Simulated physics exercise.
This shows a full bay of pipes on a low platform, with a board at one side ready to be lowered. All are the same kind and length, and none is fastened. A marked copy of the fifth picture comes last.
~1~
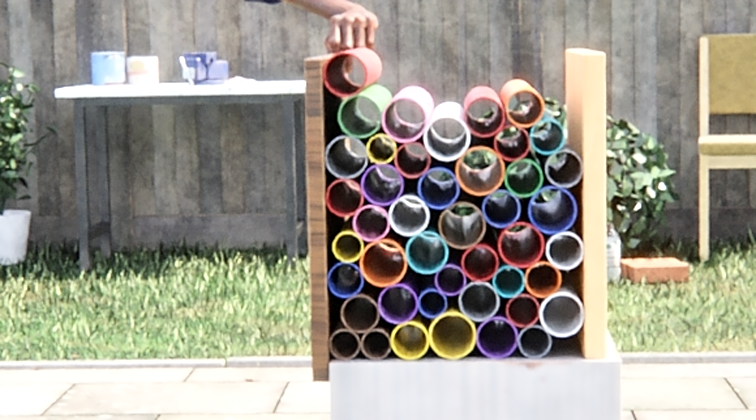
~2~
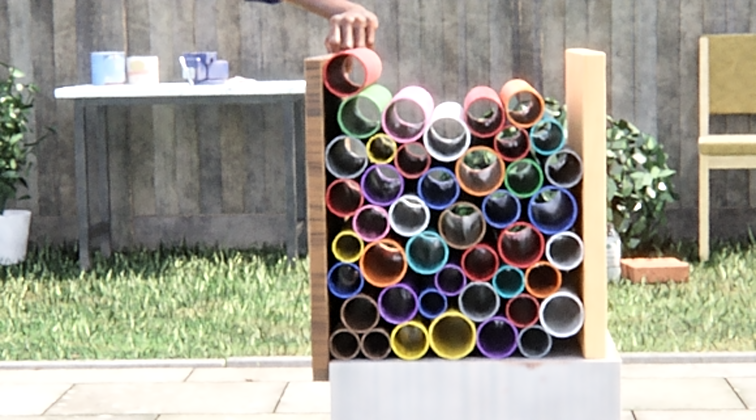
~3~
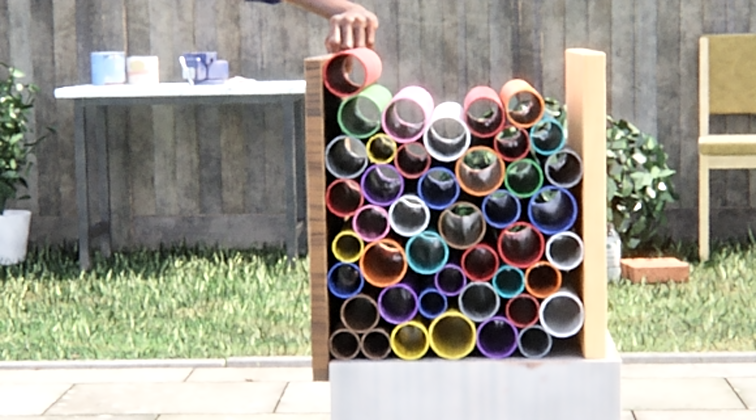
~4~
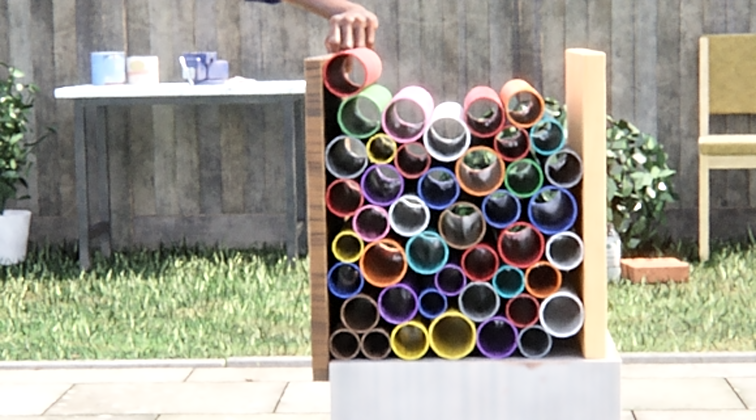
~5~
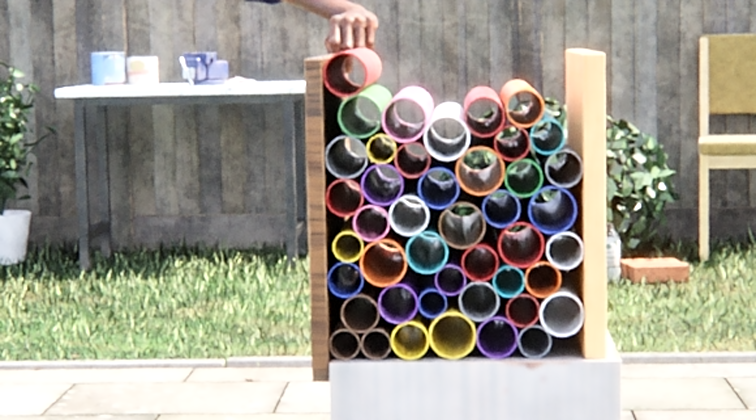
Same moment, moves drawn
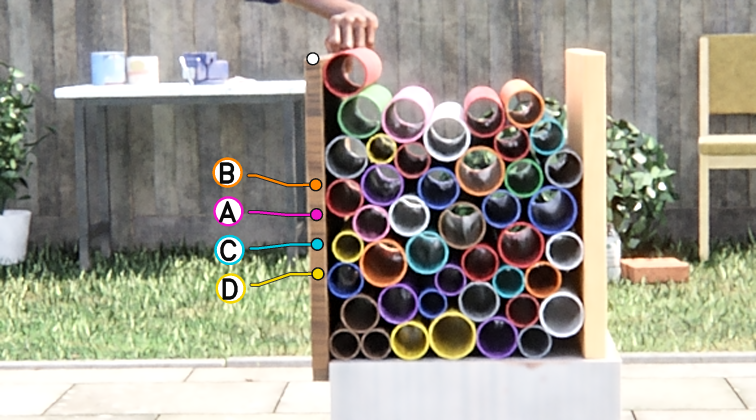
A hand rests still on a red pipe atop colourful pipes stacked between two boards.
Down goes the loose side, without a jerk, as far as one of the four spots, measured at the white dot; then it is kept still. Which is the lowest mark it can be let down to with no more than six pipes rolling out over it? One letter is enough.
Slide it to A.
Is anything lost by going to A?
Yes, at A.
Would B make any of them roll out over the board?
At B: Yes.
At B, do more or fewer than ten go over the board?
It loses fewer than ten.
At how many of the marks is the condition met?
The number is two.
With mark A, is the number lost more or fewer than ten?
It loses fewer than ten.
On the marked copy, A at (317, 214); B at (316, 185); C at (317, 244); D at (318, 274); the white dot at (313, 59).
With A. Early on, top of the board (324, 126).
Further on, top of the board (325, 204).
At the end, top of the board (326, 214), five out over the board.
As for the rest, B two out over the board; C more than six out over the board; D more than six out over the board.
